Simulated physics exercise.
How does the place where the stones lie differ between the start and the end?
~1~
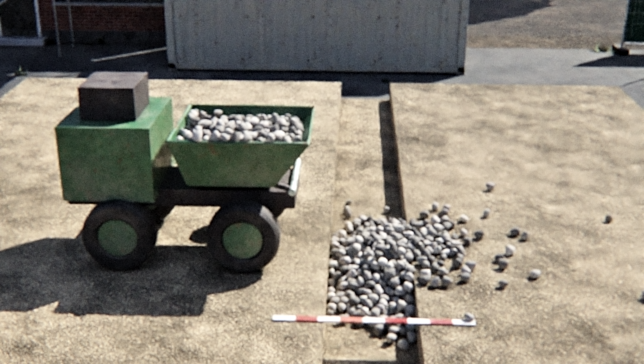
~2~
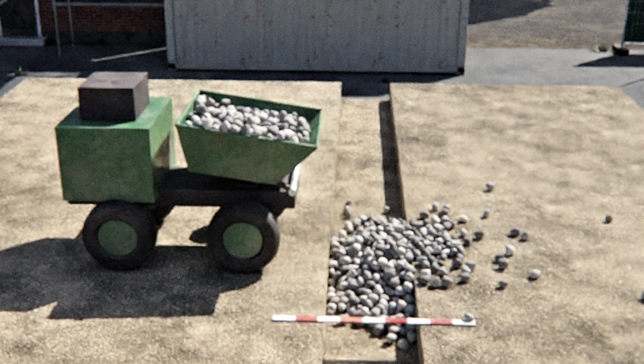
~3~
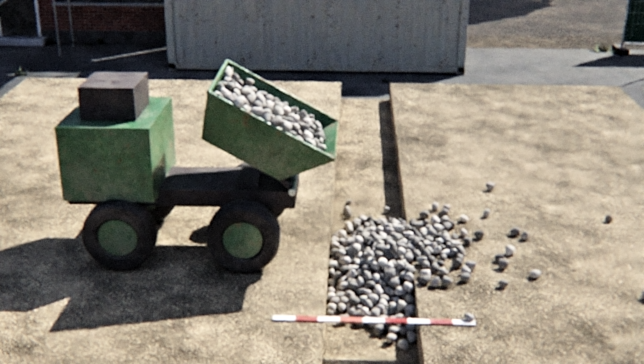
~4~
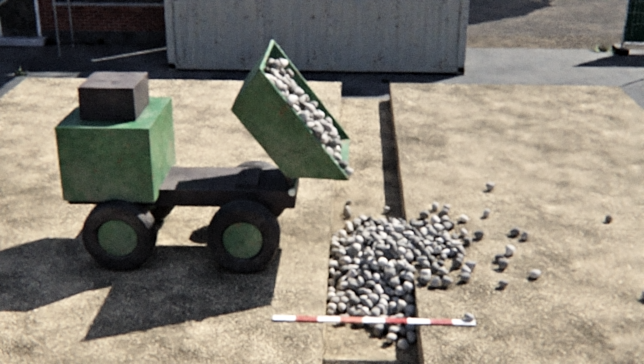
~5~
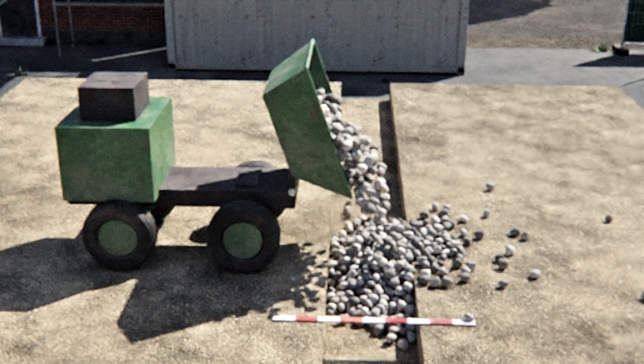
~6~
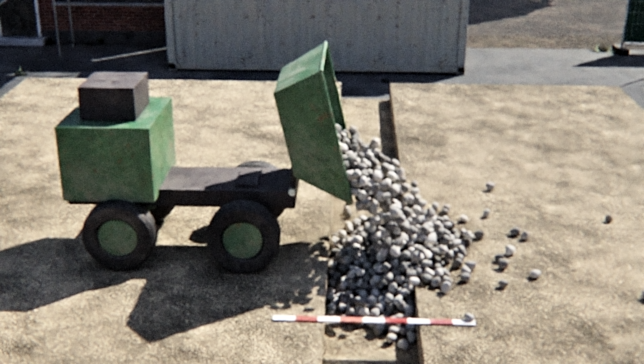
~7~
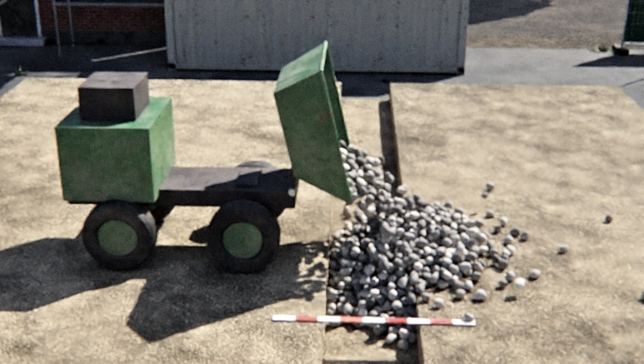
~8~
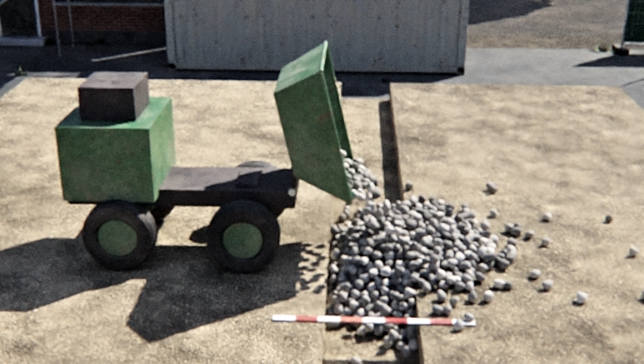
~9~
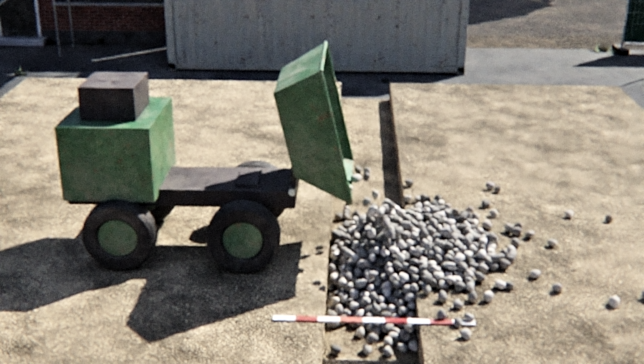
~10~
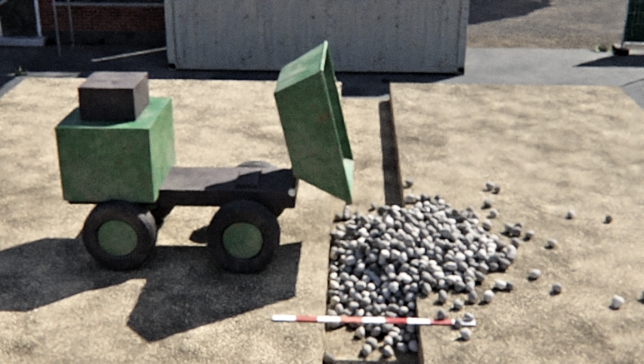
At the start the stones are split between the raised-sided skip on the left and a smaller heap at the trench. At the end they all lie on the ground to the right of the dumper, in a larger heap over the trench with a few scattered beyond it.
A green dumper truck with a dark block on its cab stands at the left of a sandy yard, seen from above and to the side, its skip full of grey stones. To its right, an earlier heap of stones lies over a narrow trench, with a red and white staff in front and a pale container behind. The skip tips up steeply towards the right, and the stones slide out in a stream onto the heap. The skip then holds still while the last stones fall and a few roll off to the right. It ends empty and raised beside a larger, wider heap covering part of the trench.
